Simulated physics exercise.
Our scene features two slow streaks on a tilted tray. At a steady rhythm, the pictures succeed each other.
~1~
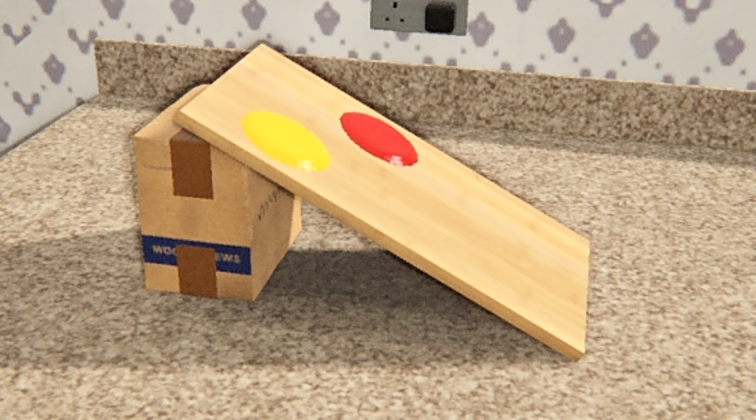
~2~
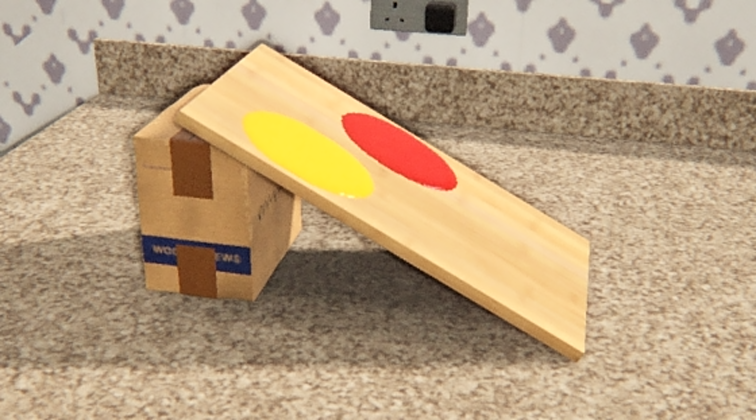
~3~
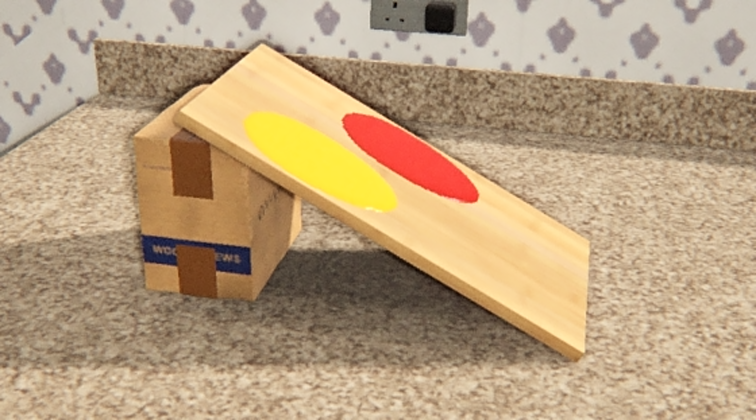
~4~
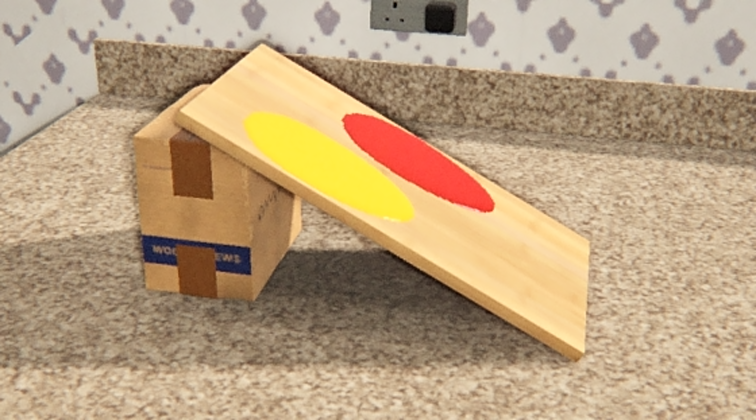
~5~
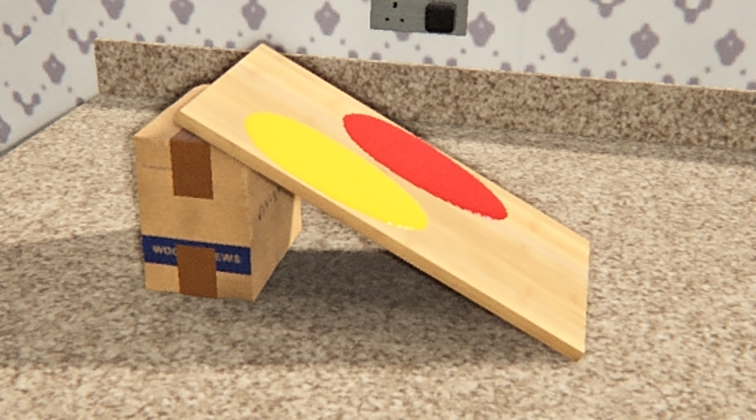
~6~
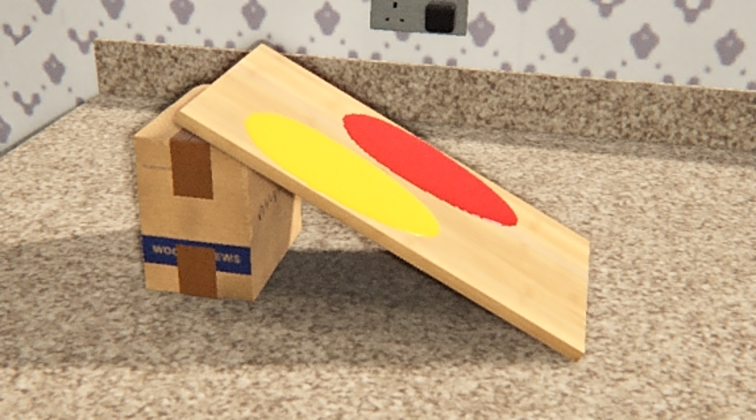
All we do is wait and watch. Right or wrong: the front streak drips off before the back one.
Wrong, the back one is first.
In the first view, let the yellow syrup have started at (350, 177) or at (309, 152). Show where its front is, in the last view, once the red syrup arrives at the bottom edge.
First near (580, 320), then near (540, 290).
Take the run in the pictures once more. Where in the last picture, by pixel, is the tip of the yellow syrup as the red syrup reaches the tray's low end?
The leading point sits close to (511, 274) in the last view.
Shortly, the yellow syrup is three quarters of the way down; the red syrup is close to the edge.
At the finish, the yellow syrup is three quarters of the way down; the red syrup is at the low edge.
